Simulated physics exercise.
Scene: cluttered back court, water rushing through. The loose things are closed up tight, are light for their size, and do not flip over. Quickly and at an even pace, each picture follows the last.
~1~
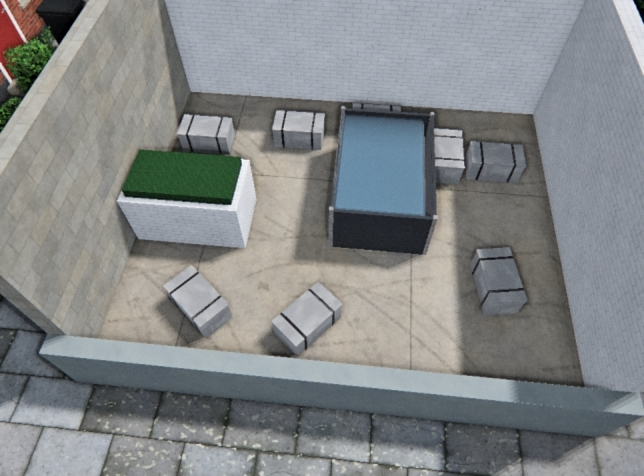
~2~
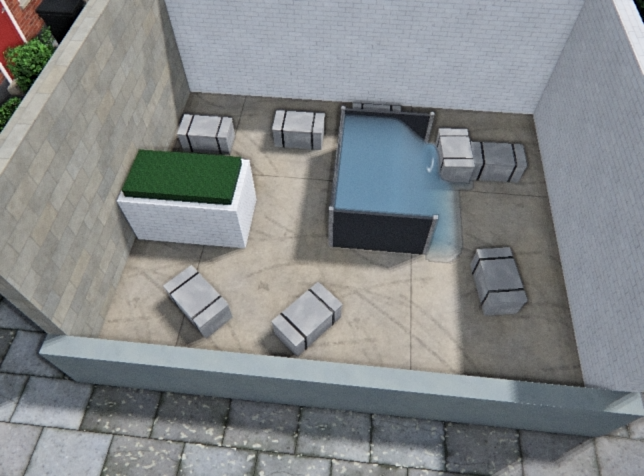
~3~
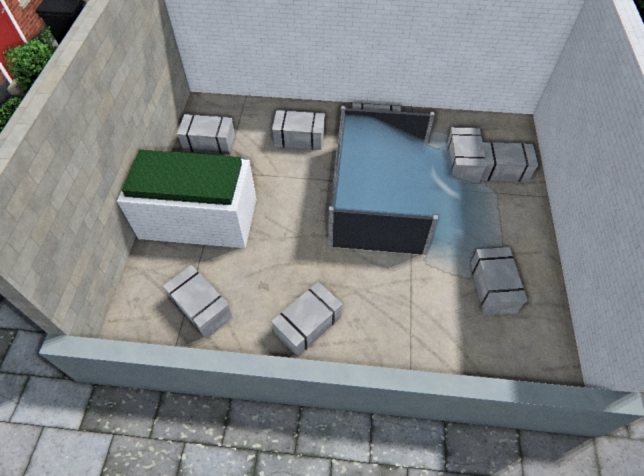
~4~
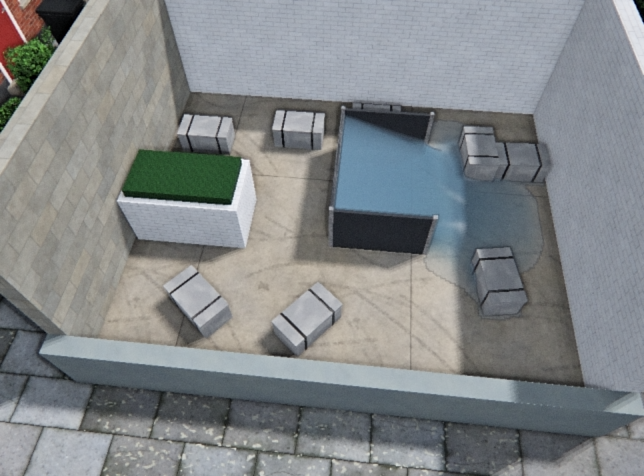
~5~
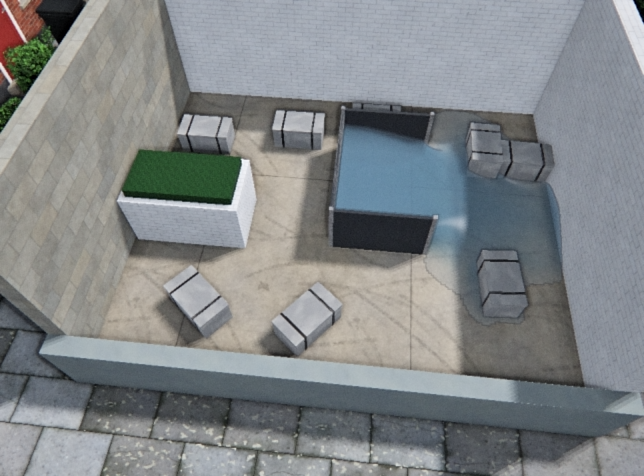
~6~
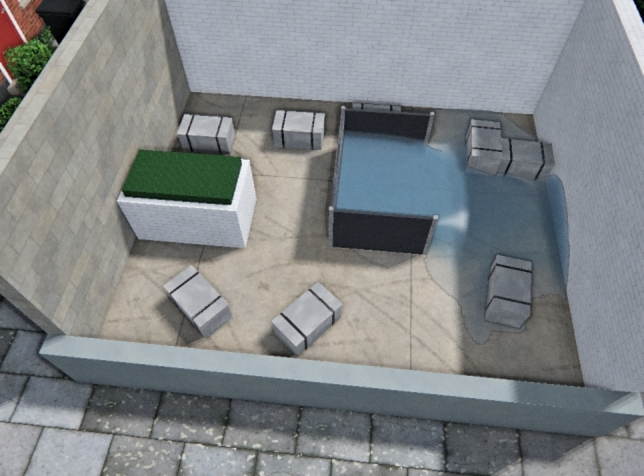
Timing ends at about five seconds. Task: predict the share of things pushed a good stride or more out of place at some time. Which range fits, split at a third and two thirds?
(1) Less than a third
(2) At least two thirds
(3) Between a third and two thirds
2.
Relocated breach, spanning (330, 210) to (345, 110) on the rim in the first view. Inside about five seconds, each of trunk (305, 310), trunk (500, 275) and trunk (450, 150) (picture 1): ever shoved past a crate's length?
Travels that far, falls short, falls short.
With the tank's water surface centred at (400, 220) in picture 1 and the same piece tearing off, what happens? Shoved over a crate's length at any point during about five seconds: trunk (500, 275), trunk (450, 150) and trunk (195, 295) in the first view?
Well, the first one got driven a long way, the second got driven a long way, and the third got driven a long way.
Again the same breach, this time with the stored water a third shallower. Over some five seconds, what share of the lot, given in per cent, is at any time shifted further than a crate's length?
Estimate: Around 80 in a hundred.
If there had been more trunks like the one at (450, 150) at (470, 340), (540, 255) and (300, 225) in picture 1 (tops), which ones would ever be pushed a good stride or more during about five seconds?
One after the other: Moved that far, swept aside, not that far.
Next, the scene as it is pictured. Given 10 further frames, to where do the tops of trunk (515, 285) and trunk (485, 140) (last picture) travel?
Roughly (509, 359) and (451, 104).
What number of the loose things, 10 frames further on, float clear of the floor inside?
It adds up to 3.
A moment on, 2 of 8 are well off their spots; 2 afloat.
Next, 3 of 8 are well off their spots; 3 afloat.
Later, 6 of 8 are well off their spots; 4 afloat.
In the end, 7 of 8 are well off their spots, and 7 have been at some point; 6 afloat.
